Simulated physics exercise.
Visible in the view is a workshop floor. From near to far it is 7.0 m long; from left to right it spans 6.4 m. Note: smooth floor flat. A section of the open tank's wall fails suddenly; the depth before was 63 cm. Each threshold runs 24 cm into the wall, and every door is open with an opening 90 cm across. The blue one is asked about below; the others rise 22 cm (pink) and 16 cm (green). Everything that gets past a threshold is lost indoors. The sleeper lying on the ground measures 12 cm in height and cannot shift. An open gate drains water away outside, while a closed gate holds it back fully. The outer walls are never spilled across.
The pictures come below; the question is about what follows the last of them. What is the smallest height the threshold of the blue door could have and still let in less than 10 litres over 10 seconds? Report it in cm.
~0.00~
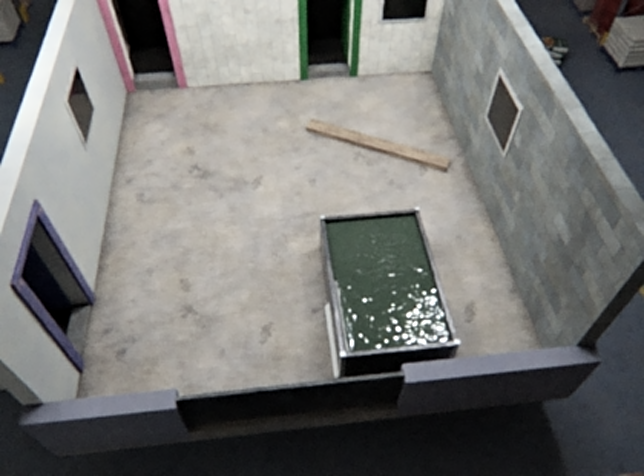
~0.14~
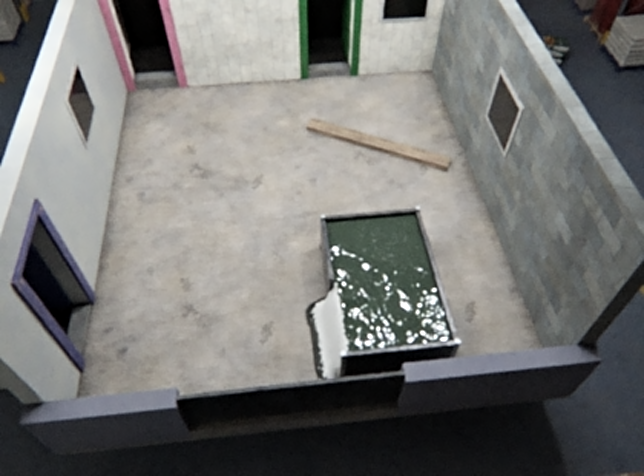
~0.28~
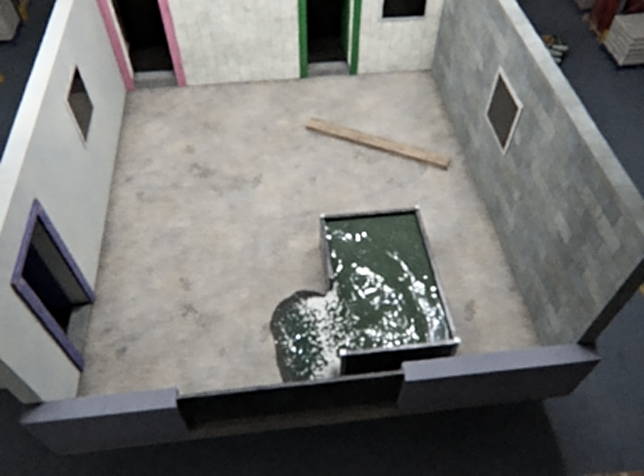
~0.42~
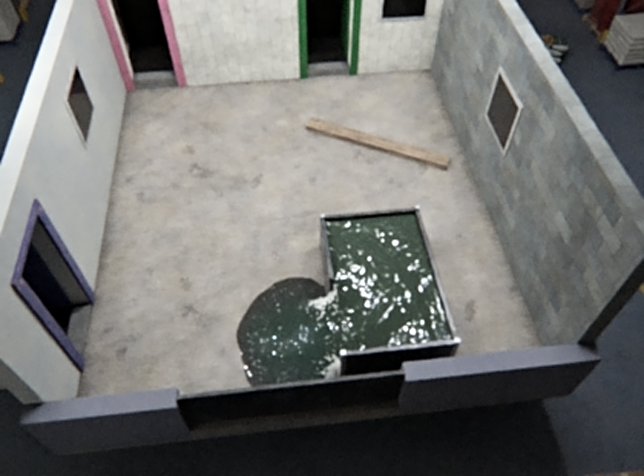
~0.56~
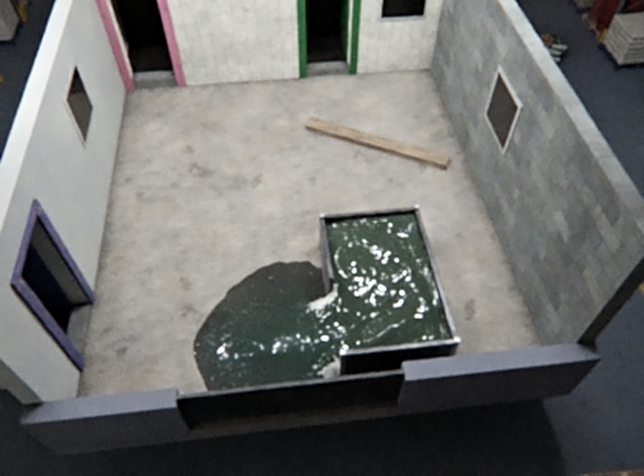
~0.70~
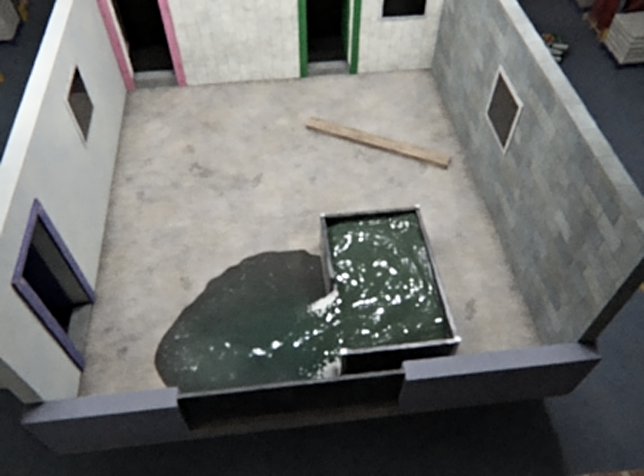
About 26 cm.
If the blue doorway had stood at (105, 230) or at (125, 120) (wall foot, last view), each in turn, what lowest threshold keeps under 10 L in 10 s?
First place around 8.5 cm, second around 9.0 cm.
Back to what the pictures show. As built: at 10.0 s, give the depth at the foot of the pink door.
9.0 cm.
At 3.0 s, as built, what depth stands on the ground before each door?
Depth at blue 23 cm, at pink 0 cm, at green 0 cm.
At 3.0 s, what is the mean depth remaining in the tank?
Roughly 23 cm.
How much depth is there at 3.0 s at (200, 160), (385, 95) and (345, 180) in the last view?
Roughly 0, then 0, then 0 cm.
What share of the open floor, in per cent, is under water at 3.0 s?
Wet share: Around 30 %.
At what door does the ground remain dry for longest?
Answer: Green door.
After 1.4 s water covers 20 % of the floor, deepest (43 cm) near (74, 425); 13 cm at the blue door, 6 litres in over its 8 cm threshold.
After 3.0 s water covers 30 % of the floor, deepest (28 cm) near (93, 305); 23 cm at the blue door, 141 litres in over its 8 cm threshold.
After 10.0 s water covers 75 % of the floor, deepest (10 cm) near (431, 77); 5 cm at the blue door, 281 litres in over its 8 cm threshold.
At the blue door as built, the water arrived by 1.1 s and peaked near 25 cm at 2.0 s.
With a threshold of 24 cm, 15 litres would have come in within the 10 s; with 28 cm, 5 litres. So under 10 litres takes about 26 cm.
